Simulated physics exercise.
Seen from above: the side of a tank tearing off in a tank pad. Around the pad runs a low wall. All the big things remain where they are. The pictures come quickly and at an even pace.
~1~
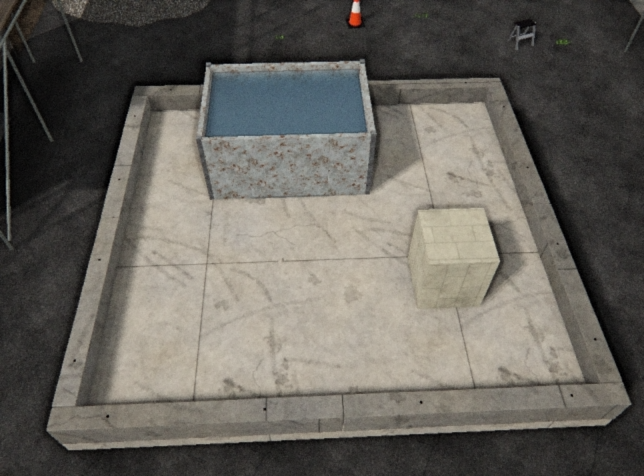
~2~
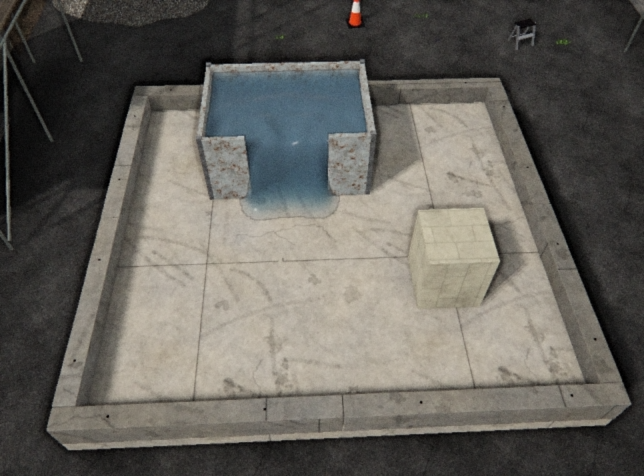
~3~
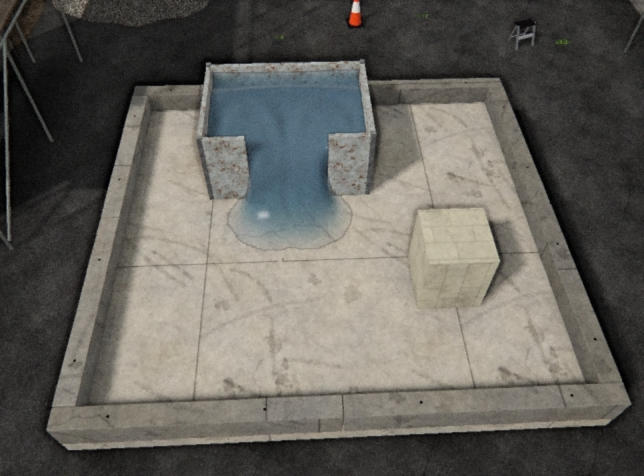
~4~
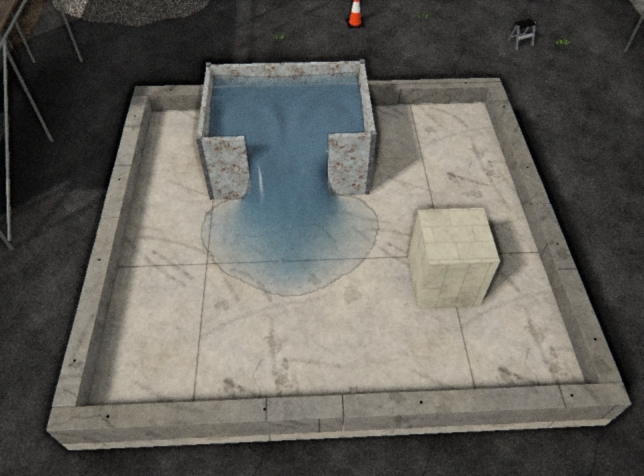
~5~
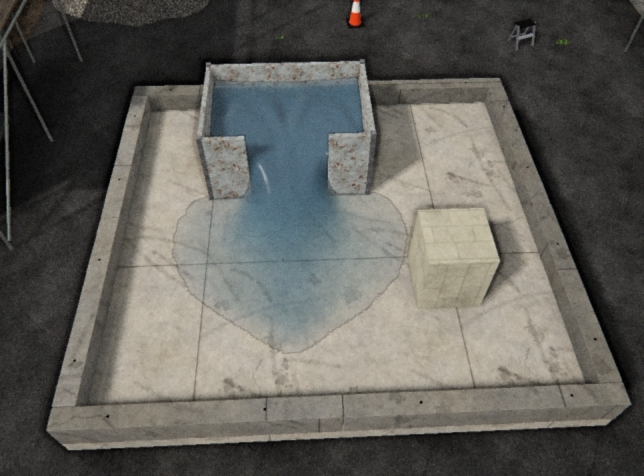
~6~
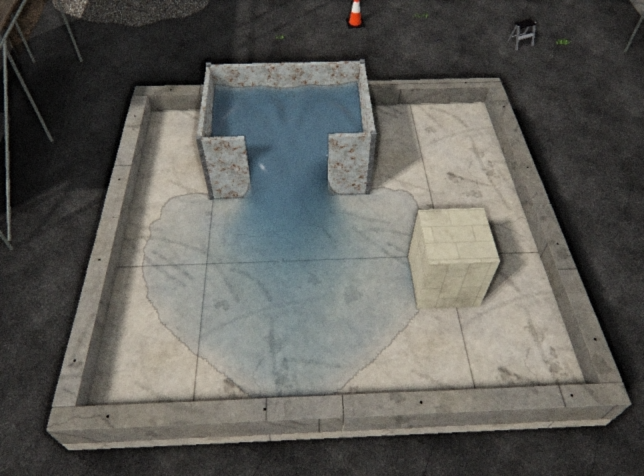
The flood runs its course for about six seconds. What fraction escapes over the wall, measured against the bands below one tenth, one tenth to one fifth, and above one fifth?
Minor, sub-tenth.
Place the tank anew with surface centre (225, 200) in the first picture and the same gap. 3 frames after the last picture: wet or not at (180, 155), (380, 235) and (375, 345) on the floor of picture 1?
Taking the three spots as listed, I'd say no flooding, then no flooding, then flooding.
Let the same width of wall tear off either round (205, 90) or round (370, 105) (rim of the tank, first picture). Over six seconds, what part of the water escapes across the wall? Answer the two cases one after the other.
Try one around 28 percent; try two around 12 percent.
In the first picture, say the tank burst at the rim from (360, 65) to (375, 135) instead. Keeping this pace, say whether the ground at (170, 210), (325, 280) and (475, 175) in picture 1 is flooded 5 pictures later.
Spared, spared, soaked.
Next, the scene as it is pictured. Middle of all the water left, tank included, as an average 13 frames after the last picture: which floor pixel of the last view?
I'd point to (299, 261).
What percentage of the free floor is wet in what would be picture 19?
That works out at 60 %.
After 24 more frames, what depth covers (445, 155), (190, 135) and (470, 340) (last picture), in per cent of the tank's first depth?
Depths of roughly 6, 2 and 10 per cent.
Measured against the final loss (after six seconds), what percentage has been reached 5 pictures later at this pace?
Approximately 15 in a hundred, I think.
A moment on, water covers 50 % of the floor; the low wall has let 0 % over.
Next, water covers 50 % of the floor; the low wall has let 1 % over.
Then, water covers 55 % of the floor; the low wall has let 6 % over.
Later, water covers 75 % of the floor; the low wall has let 6 % over.
In the end, water covers 85 % of the floor; the low wall has let 7 % over.
